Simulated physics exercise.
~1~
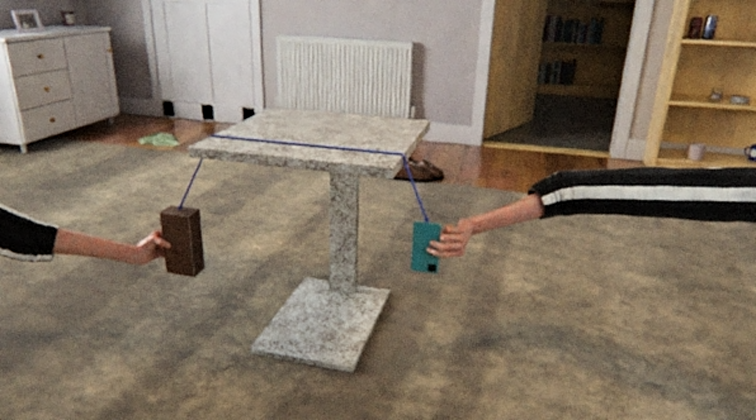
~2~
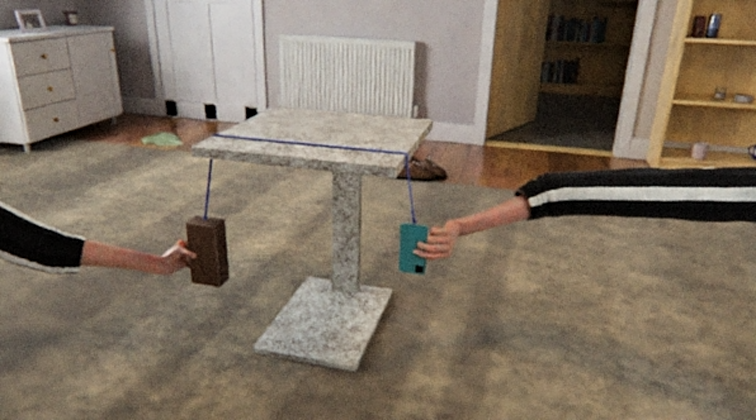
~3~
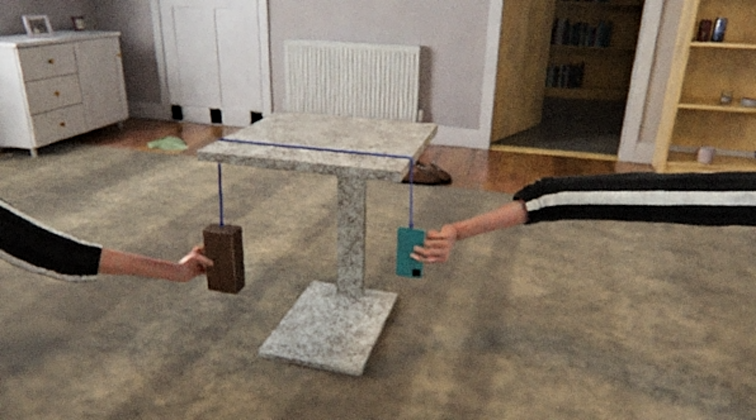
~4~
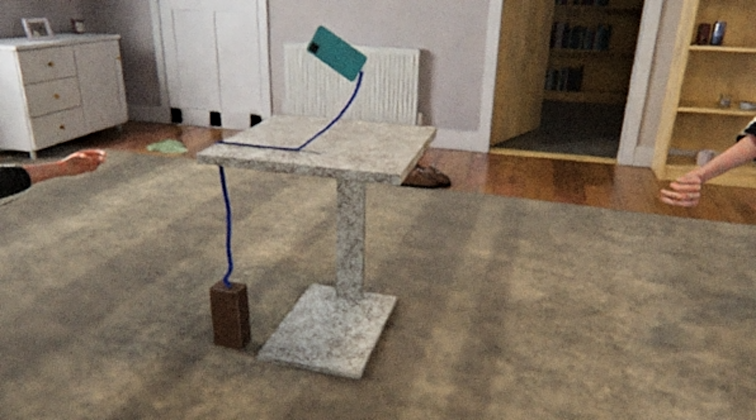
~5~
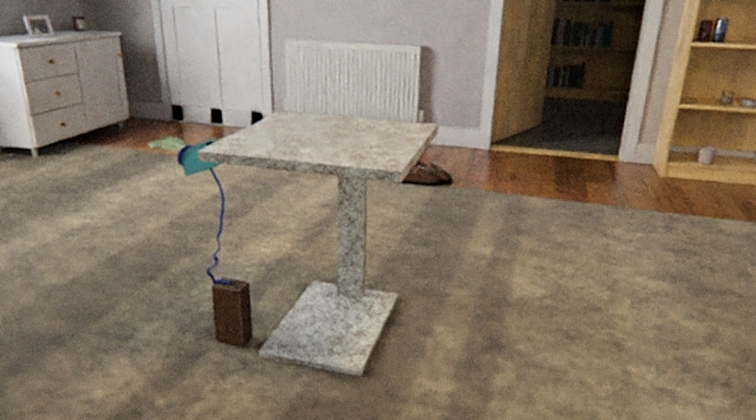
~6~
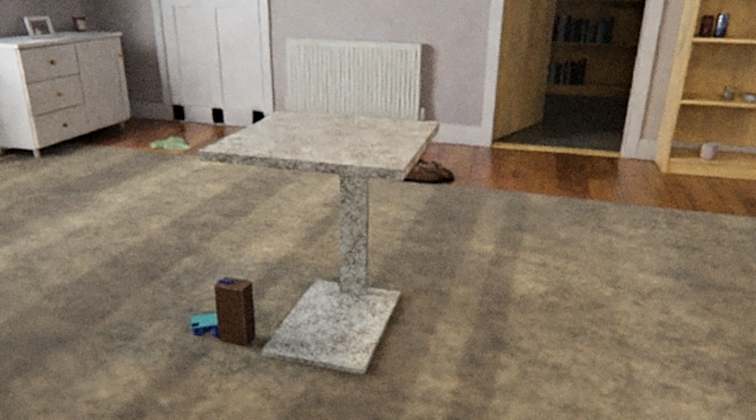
Two hands release a ribbon's tied brick and phone, and both fall left of the stand.
